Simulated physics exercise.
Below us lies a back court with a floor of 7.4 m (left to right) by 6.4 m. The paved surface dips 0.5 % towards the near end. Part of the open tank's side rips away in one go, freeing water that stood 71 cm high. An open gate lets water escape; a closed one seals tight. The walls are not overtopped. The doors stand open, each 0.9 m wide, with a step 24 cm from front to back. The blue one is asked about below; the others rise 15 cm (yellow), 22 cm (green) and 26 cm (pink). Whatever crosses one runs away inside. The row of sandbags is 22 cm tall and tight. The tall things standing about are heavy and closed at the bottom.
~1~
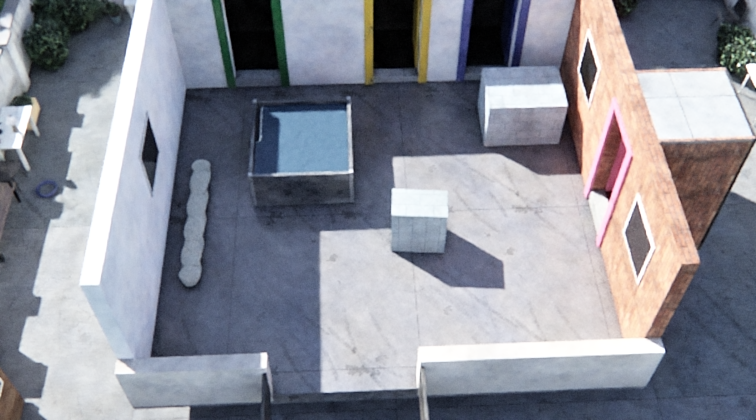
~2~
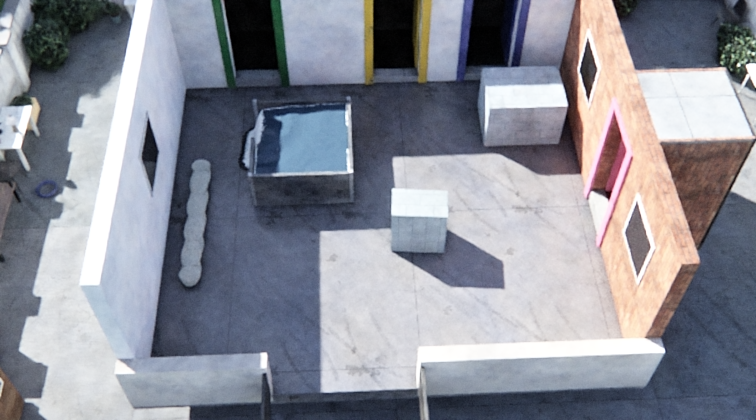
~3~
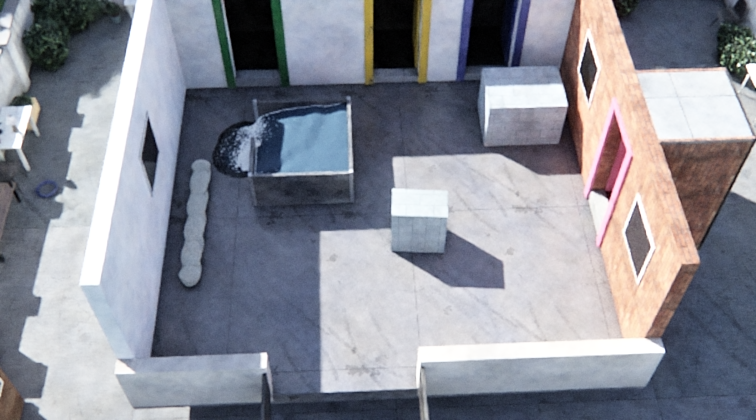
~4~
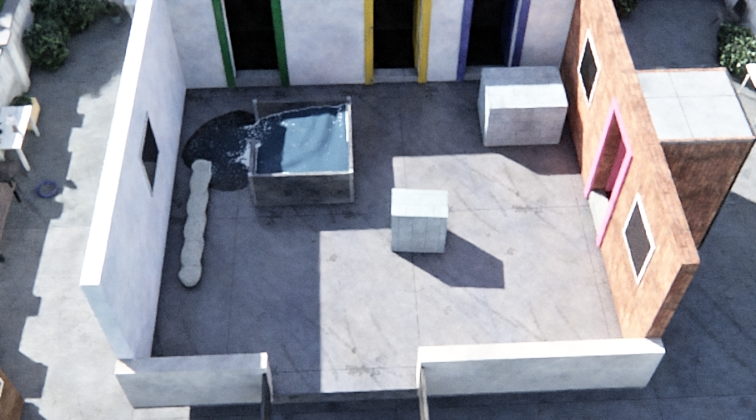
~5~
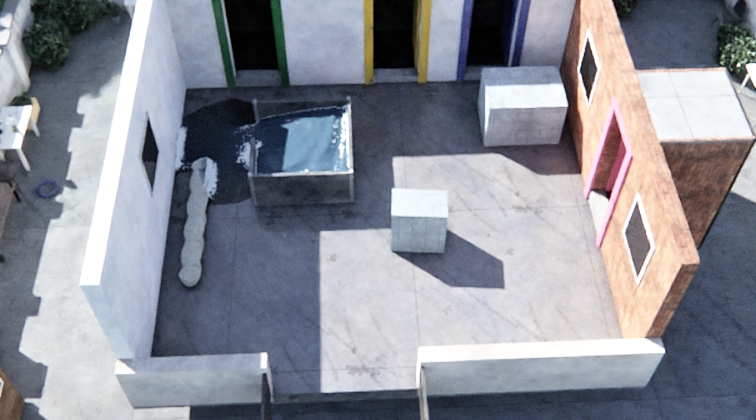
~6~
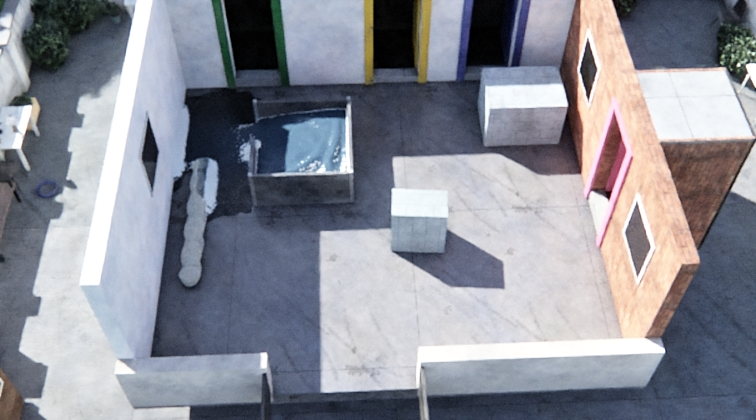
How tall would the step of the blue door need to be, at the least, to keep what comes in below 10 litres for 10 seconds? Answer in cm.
Close to 8 cm is just enough.
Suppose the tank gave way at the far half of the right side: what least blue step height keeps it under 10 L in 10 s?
Some 23 cm.
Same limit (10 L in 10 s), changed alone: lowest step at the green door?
About 12.5 cm at green.
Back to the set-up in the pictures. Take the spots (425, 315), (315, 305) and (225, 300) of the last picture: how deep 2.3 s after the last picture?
Roughly 0, 0 and 2 cm, in turn.
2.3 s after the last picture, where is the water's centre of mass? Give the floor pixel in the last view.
At about (260, 165).
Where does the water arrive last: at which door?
Last comes the pink one.
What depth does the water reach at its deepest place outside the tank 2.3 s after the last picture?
About 28 cm.
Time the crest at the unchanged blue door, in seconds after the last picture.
Near 8.5 s.
Then, 0.7 s after the last picture water covers 10 % of the floor, deepest (57 cm) near (186, 91); it has not reached the blue door.
Then, 2.3 s after the last picture water covers 35 % of the floor, deepest (28 cm) near (148, 385); it has not reached the blue door.
Then, 9.3 s after the last picture water covers 90 % of the floor, deepest (12 cm) near (560, 368); 10 cm at the blue door, 0 litres in over its 16 cm step.
At the blue door as built, the water peaked near 11 cm, 8.3 s after the last picture.
Run again over the same 10 s with other heights there, 20 litres in over 6.5 cm, 3 litres over 10 cm. The limit of 10 litres is kept from about 8 cm up.
